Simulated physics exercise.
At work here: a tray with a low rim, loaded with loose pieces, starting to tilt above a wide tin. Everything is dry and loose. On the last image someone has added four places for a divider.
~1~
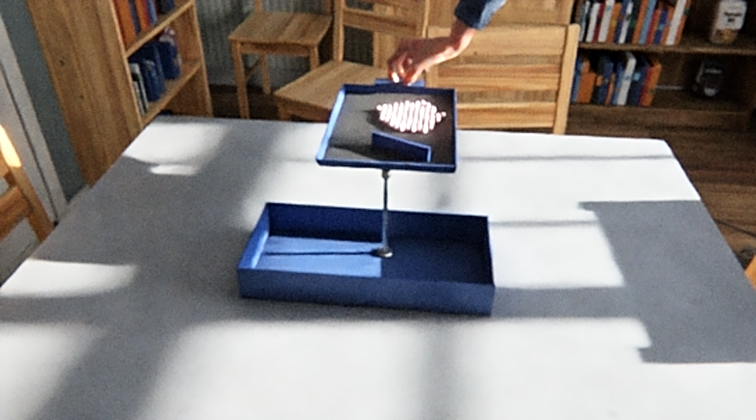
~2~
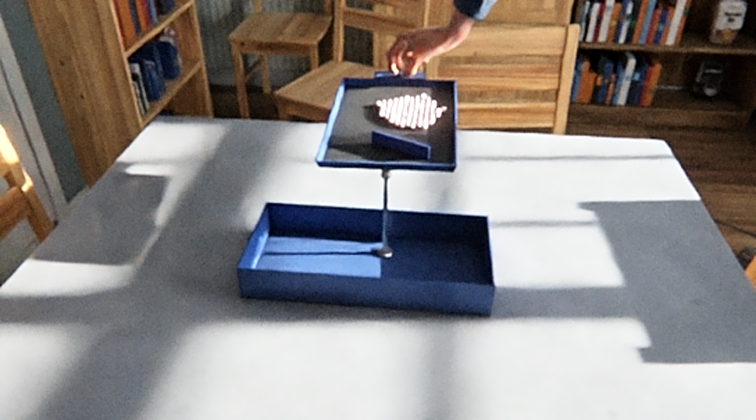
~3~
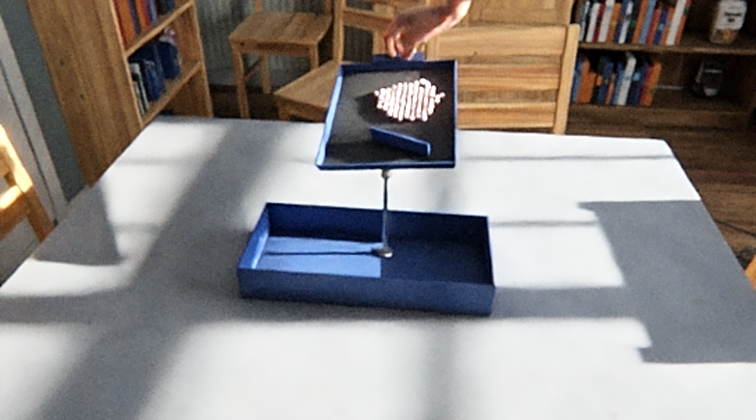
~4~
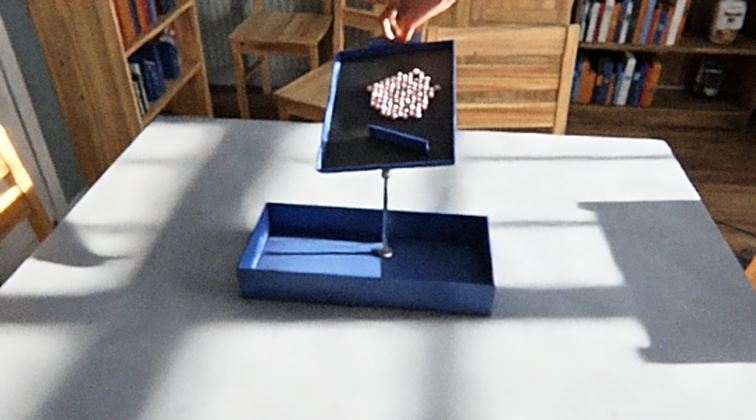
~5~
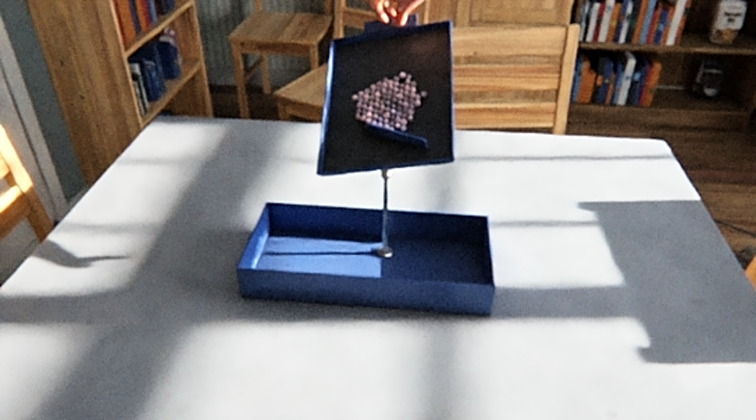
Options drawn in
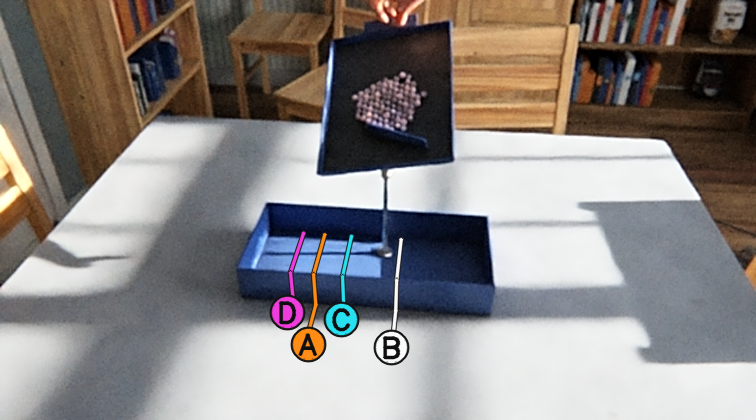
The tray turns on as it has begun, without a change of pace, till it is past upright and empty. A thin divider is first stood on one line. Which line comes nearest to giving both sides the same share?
A.
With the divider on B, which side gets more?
More lands on the left.
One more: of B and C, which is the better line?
Line C.
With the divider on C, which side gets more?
Left.
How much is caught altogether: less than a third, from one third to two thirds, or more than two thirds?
About that: More than two thirds.
On the marked copy, line A crosses the front rim at (313, 273); line B crosses the front rim at (396, 279); line C crosses the front rim at (342, 275); line D crosses the front rim at (290, 271).
For line A, of what is caught, close to two thirds on the left of the divider, close to a third on the right.
For line B, of what is caught, the whole lot on the left of the divider, none at all on the right.
For line C, of what is caught, the bulk on the left of the divider, a small share on the right.
For line D, of what is caught, a small share on the left of the divider, all but a few on the right.
